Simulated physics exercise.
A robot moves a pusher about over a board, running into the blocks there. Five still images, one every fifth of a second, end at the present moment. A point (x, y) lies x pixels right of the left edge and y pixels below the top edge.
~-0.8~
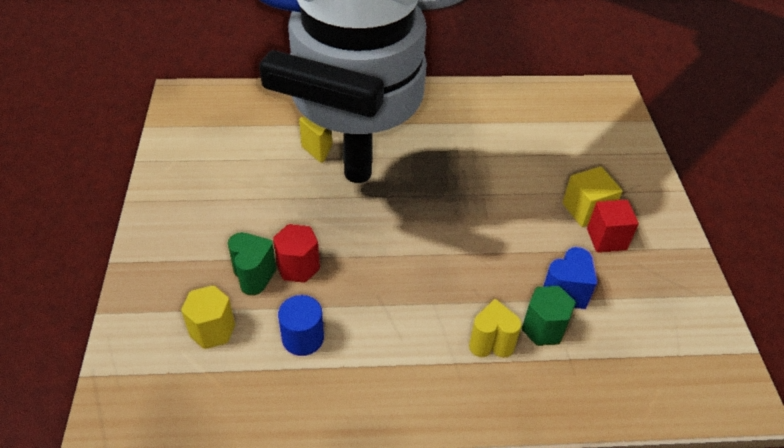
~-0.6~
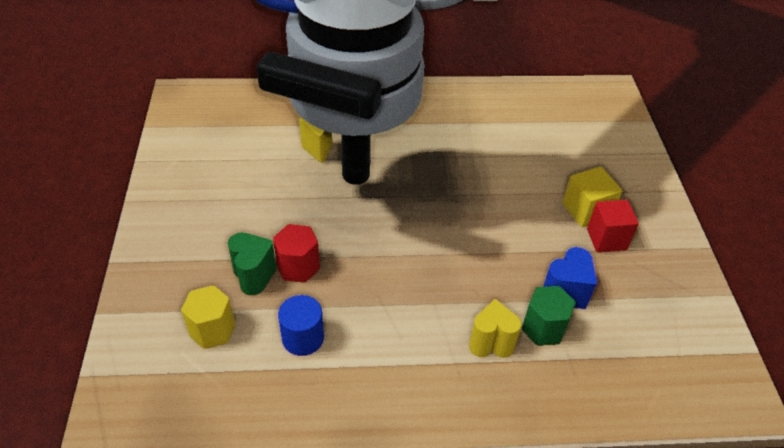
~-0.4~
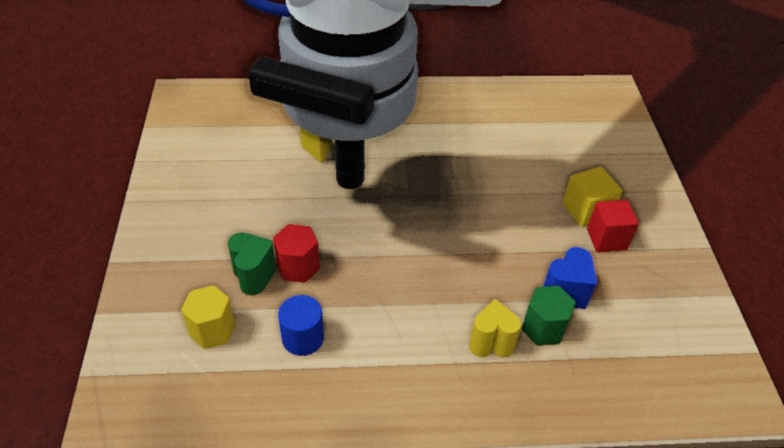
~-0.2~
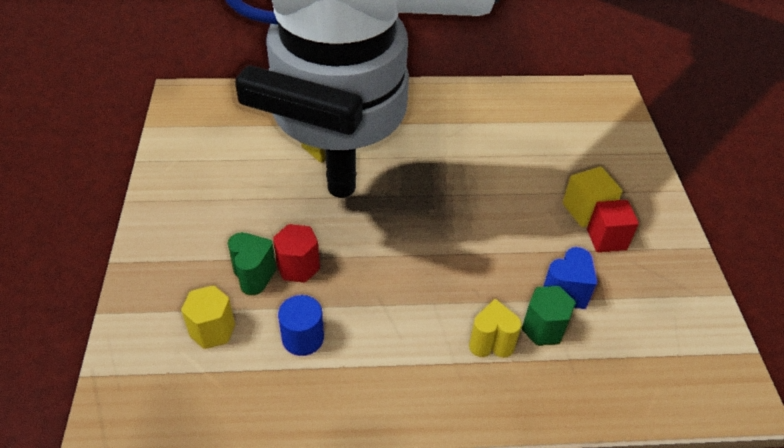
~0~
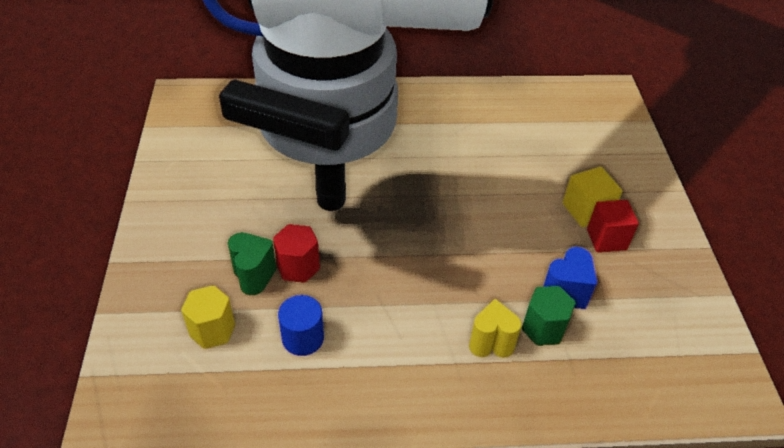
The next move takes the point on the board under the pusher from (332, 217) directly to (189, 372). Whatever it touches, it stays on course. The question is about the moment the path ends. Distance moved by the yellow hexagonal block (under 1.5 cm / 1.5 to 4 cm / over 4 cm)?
It shifts over 4 cm.
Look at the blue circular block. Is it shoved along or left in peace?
That block slides.
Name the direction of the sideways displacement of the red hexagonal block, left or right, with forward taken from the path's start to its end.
Towards the left-hand side.
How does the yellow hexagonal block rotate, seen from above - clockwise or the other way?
Looking down: Clockwise.
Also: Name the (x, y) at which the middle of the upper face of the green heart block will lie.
Final place: (212, 267).
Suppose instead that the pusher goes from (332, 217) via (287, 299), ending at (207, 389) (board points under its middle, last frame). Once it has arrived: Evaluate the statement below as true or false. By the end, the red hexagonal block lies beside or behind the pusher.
The statement is false.
The first path, step by step. One third of the way, pusher at (288, 248); green heart block at (237, 256), turned 40° clockwise; red hexagonal block at (284, 264).
Two thirds of the way, pusher at (238, 301); yellow hexagonal block at (200, 307); green heart block at (212, 267), turned 95° clockwise; red hexagonal block at (265, 310), turned 95° anticlockwise; blue circular block at (308, 323).
At the end, pusher at (184, 359); yellow hexagonal block at (143, 337), turned 75° clockwise; green heart block at (212, 267), turned 100° clockwise; red hexagonal block at (262, 313), turned 105° anticlockwise; blue circular block at (308, 322).
